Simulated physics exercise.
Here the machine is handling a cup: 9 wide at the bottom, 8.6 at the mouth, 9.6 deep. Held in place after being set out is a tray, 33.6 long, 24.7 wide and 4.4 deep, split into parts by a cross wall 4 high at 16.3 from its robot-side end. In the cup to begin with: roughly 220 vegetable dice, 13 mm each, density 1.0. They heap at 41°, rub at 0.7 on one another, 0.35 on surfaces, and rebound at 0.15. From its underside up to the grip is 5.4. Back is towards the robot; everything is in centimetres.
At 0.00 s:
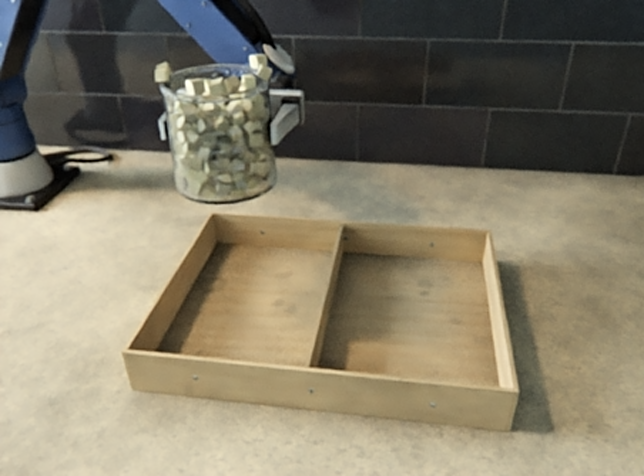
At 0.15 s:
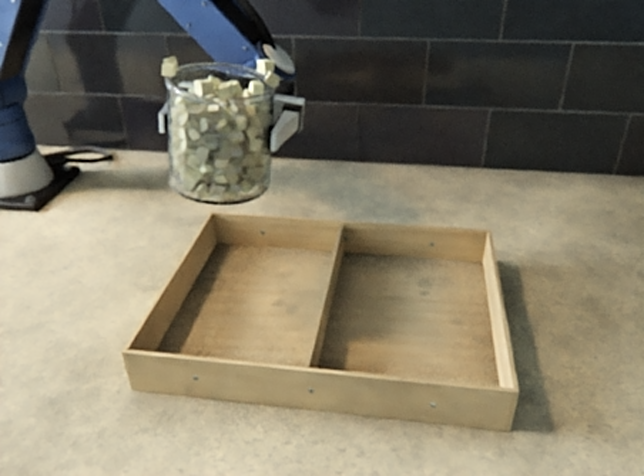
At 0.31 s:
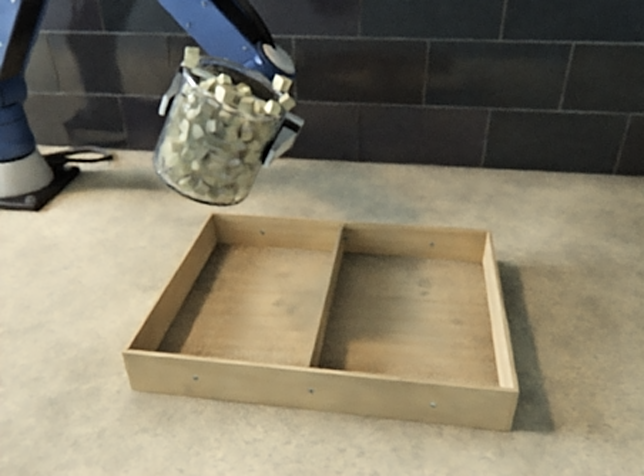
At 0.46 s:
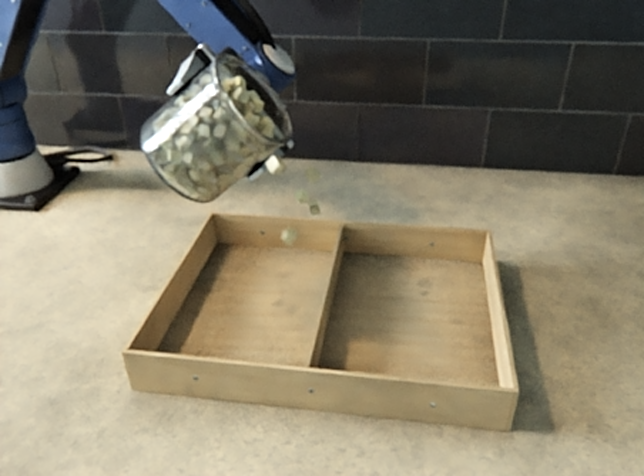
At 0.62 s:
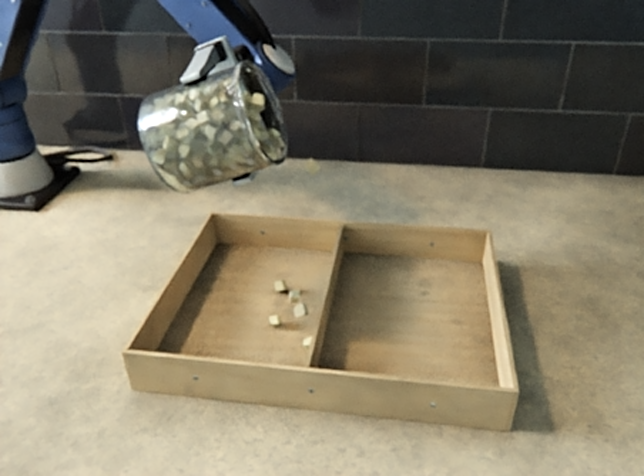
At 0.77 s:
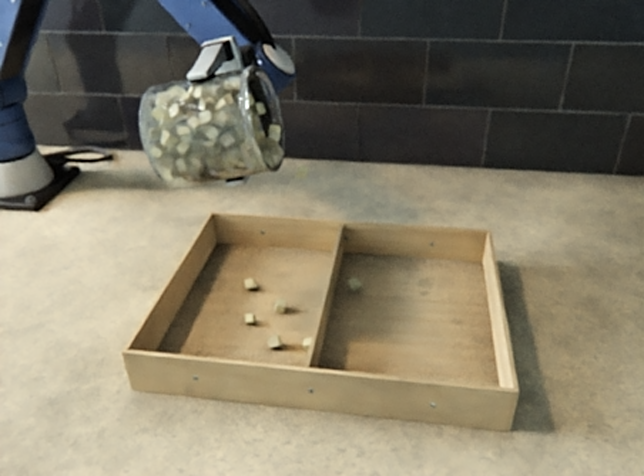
A blue robot arm at the upper left tips a clear cup heaped with pale vegetable dice, seen from a fixed, raised view over a beige countertop before dark tiles. Below sits a light wooden tray, split by a cross wall into left and right parts. The cup tilts rightward until nearly sideways, and a few dice drop into the left part, then one into the right, while most stay inside.
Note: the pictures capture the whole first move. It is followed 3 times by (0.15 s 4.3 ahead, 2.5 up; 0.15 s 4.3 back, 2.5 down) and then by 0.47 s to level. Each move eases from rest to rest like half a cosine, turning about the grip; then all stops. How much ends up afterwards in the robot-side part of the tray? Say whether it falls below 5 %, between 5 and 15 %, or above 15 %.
It falls above 15 %.
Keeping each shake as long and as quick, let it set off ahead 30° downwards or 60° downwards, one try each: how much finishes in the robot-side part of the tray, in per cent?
Result: Approx. 10 % and 5 %, one try each.
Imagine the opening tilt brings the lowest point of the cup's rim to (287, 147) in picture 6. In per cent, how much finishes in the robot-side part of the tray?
I'd put it at roughly 15 %.
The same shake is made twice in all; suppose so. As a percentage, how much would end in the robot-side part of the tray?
In that case it would be near 20 percent.
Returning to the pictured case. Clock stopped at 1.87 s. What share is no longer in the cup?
65 %.
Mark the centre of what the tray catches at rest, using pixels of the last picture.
I'd point to somewhere near (352, 312).
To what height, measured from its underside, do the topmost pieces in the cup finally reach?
I'd say close to 7.0 cm.
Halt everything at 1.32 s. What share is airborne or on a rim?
I'd put it near 8 per cent.
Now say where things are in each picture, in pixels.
In the first picture, cup middle at (222, 134), level; upper third of the load around (220, 108), from x 160 to 265, top at y 60; 224 in the cup.
In the second picture, cup middle at (221, 134), tilted 7° forward; upper third of the load around (218, 110), from x 170 to 270, top at y 65.
In the third picture, cup middle at (219, 133), tilted 27° forward; upper third of the load around (218, 108), from x 170 to 285, top at y 55.
In the fourth picture, cup middle at (217, 132), tilted 50° forward; upper third of the load around (213, 110), from x 160 to 315, top at y 80; 219 in the cup, 5 in flight or on a rim.
In the fifth picture, cup middle at (215, 130), tilted 70° forward; upper third of the load around (209, 107), from x 160 to 310, top at y 85; 218 in the cup, 5 in the robot-side part, 1 in flight or on a rim.
In the sixth picture, cup middle at (215, 129), tilted 77° forward; upper third of the load around (208, 107), from x 155 to 355, top at y 85; 217 in the cup, 5 in the robot-side part, 1 in the far-side part, 1 in flight or on a rim.
After 1.32 s, tilted 77° forward, highest piece 23 above the table; 132 in the cup, 47 in the far-side part, 26 in the robot-side part, 19 in flight or on a rim.
After 1.87 s, tilted 48° forward, highest piece 22 above the table; 92 in the far-side part, 75 in the cup, 57 in the robot-side part.
After 2.34 s, level, highest piece 23 above the table; 92 in the far-side part, 75 in the cup, 57 in the robot-side part.
After 3.39 s, level, highest piece 23 above the table; 92 in the far-side part, 75 in the cup, 57 in the robot-side part.
At rest, 92 in the far-side part, 75 in the cup, 57 in the robot-side part. That is 25 % in the robot-side part of the tray.
